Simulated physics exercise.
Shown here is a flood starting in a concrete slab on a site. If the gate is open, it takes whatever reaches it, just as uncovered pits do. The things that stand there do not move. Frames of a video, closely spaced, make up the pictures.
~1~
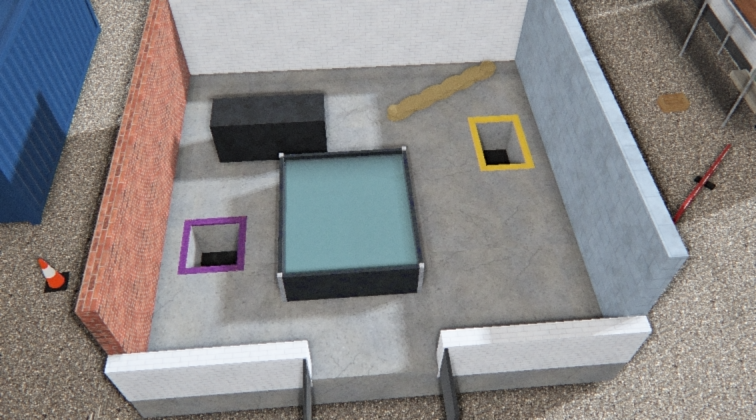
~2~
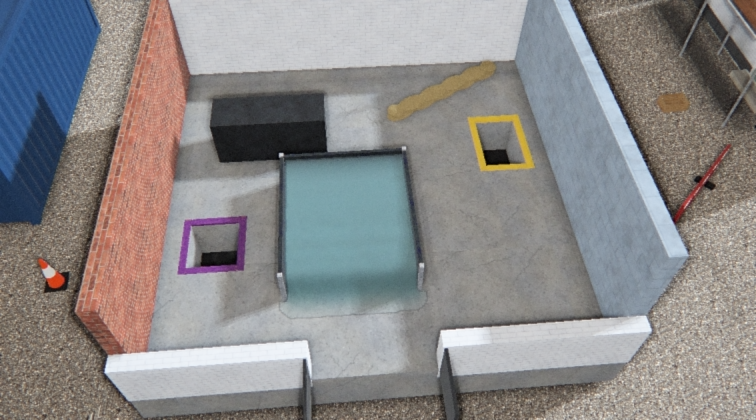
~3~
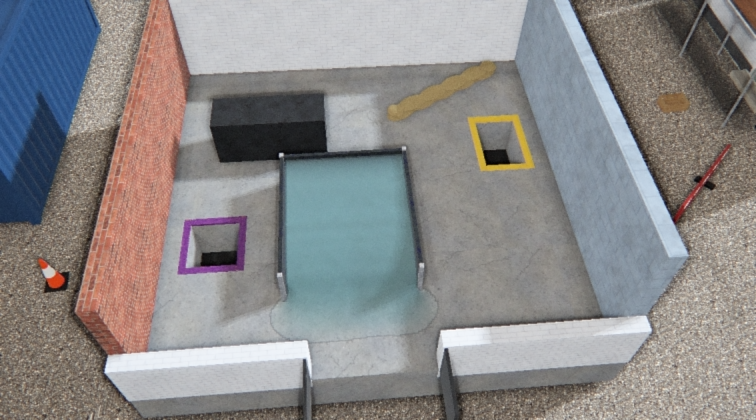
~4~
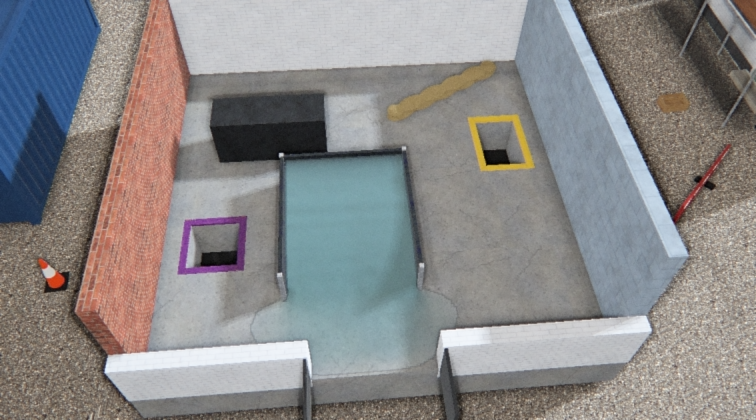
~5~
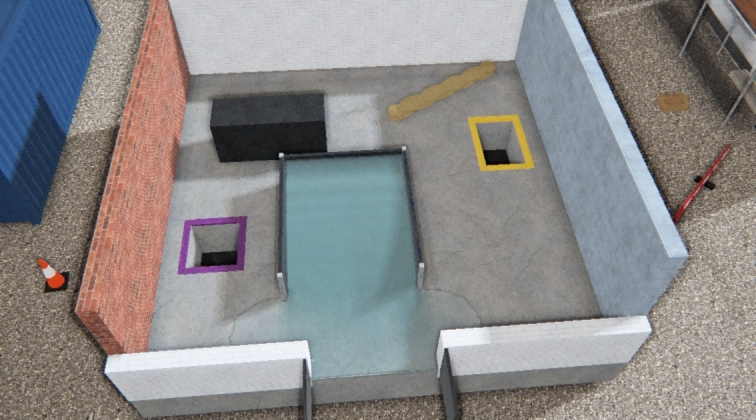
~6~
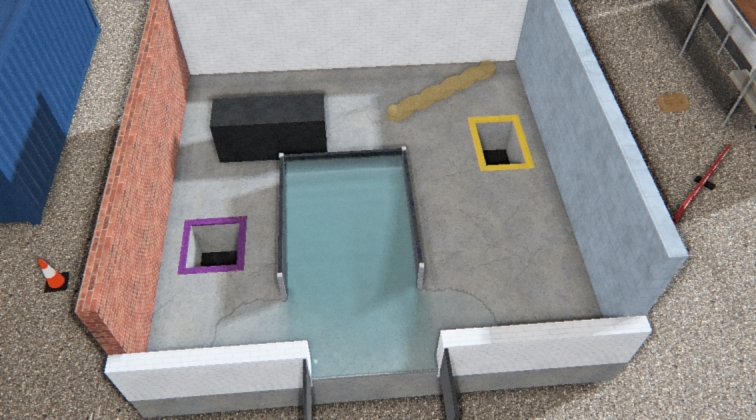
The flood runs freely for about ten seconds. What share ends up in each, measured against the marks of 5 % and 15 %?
In order: The gate goes higher than fifteen per cent; the yellow pit stays lower than five per cent; the purple pit sits in the mid range.
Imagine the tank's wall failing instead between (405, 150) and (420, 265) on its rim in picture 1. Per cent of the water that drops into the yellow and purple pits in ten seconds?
Near enough: Yellow 45 percent, purple 6 percent.
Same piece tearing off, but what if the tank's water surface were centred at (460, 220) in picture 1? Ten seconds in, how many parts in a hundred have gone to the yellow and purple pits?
Yellow 20 %, purple 4 %.
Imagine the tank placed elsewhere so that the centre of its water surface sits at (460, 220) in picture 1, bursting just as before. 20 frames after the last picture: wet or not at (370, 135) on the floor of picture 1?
Outcome at the given point: Spared.
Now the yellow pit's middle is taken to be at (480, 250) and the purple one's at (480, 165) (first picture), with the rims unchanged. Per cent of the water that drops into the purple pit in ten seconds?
The purple pit takes 2 per cent.
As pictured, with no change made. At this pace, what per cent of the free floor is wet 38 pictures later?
Around 45 percent.
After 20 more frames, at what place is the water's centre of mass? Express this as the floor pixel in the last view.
Point: (344, 277).
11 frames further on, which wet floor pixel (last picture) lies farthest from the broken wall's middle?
The wet edge reaches furthest near (606, 341).
A moment on, water covers 15 % of the floor; the gate 17 %, the yellow pit 0 %, the purple pit 0 %.
Next, water covers 20 % of the floor; the gate 34 %, the yellow pit 0 %, the purple pit 0 %.
Then, water covers 30 % of the floor; the gate 50 %, the yellow pit 0 %, the purple pit 2 %.
Later, water covers 45 % of the floor; the gate 61 %, the yellow pit 1 %, the purple pit 6 %.
In the end, water covers 45 % of the floor; the gate 66 %, the yellow pit 3 %, the purple pit 9 %.
